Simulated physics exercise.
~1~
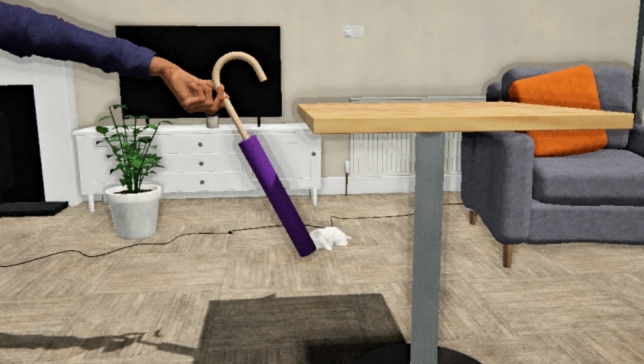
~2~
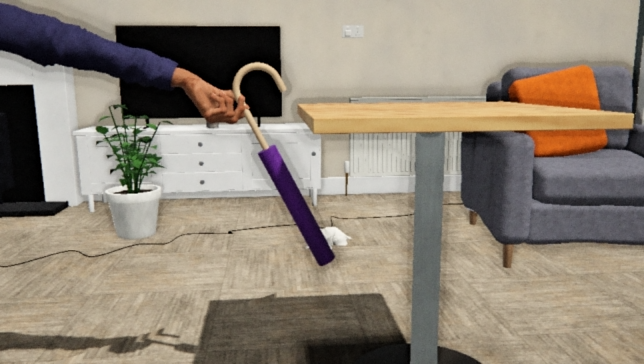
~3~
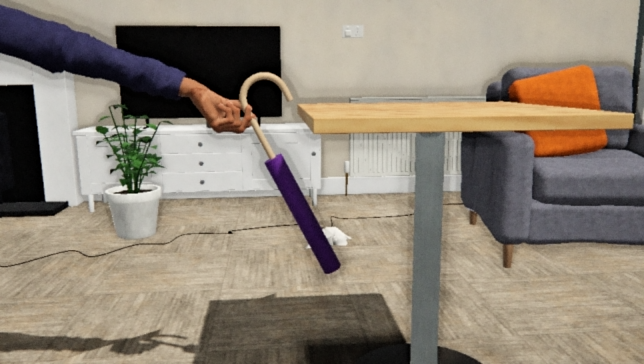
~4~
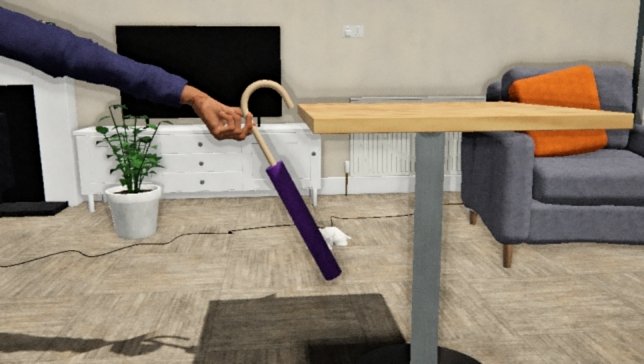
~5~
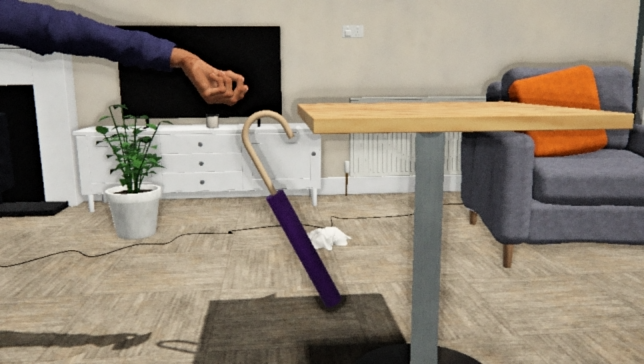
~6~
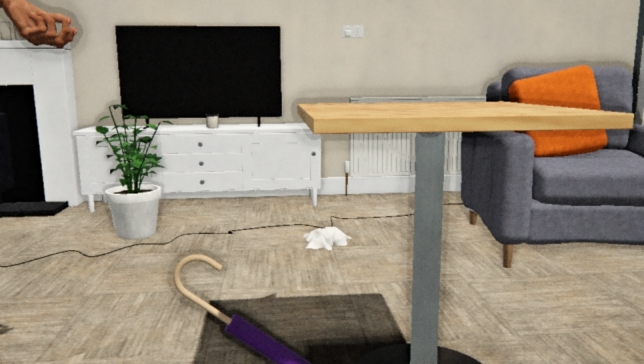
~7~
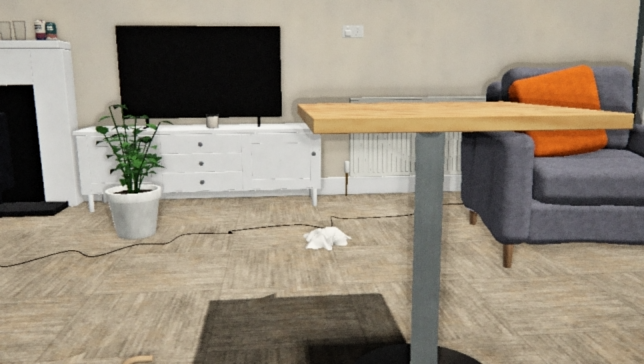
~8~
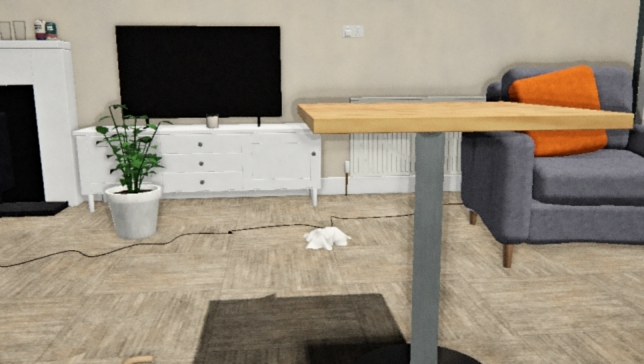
At first, a hand reaching in from the left holds a closed purple umbrella by its shaft, with the curved wooden handle near the left end of a small table. The hand moves the umbrella right and slightly down, bringing the crook up close to the tabletop's edge. It then lets go and draws back to the left, while the umbrella slips downward without catching. The umbrella drops past the edge, tipping over as it falls toward the lower left. It ends down on the floor, almost entirely out of view, while the table stays still.
